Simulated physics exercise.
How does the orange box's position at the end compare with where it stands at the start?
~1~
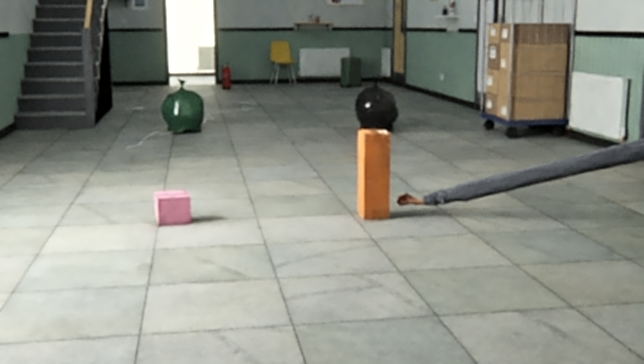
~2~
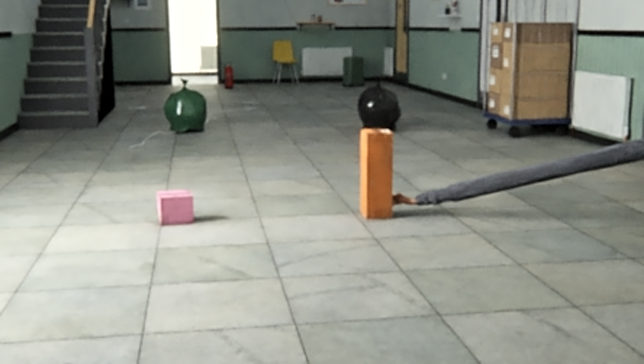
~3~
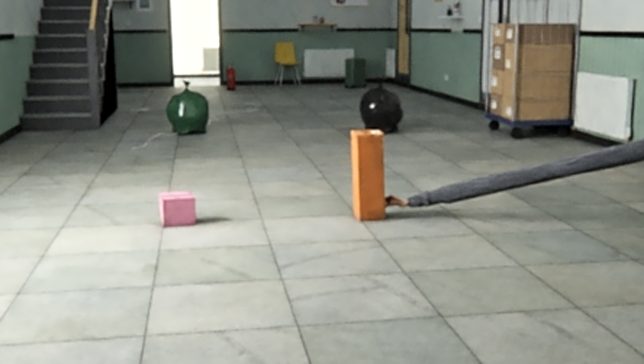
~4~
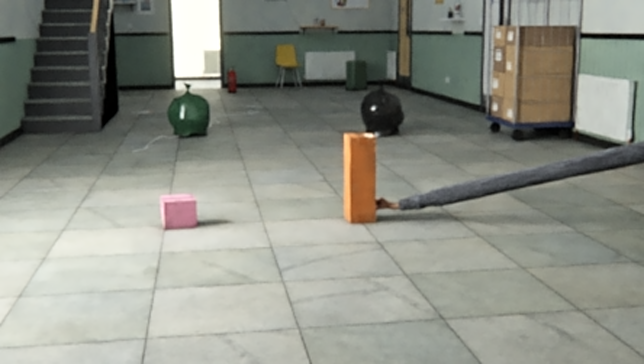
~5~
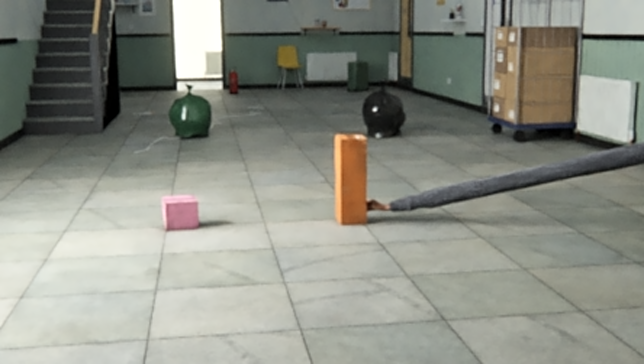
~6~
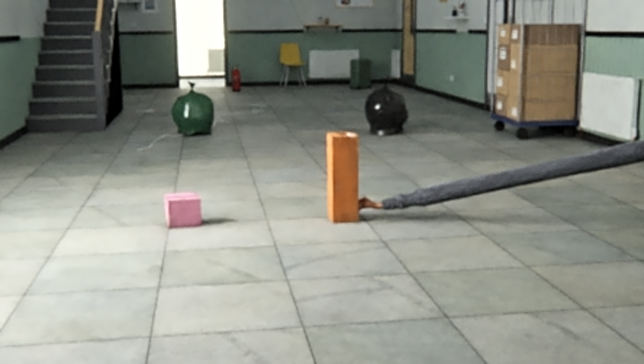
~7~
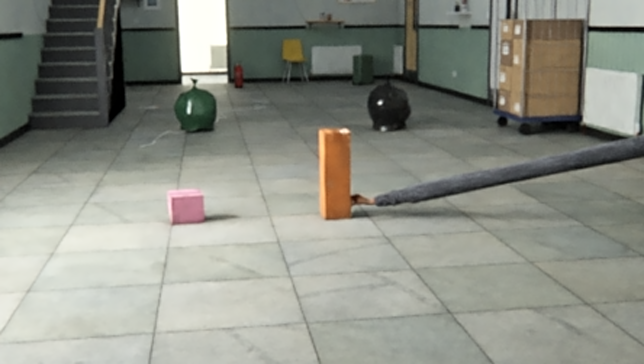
At the end the orange box stands a short way further left, closer to the pink parcel, whereas at the start it stands almost directly in front of the black round object.
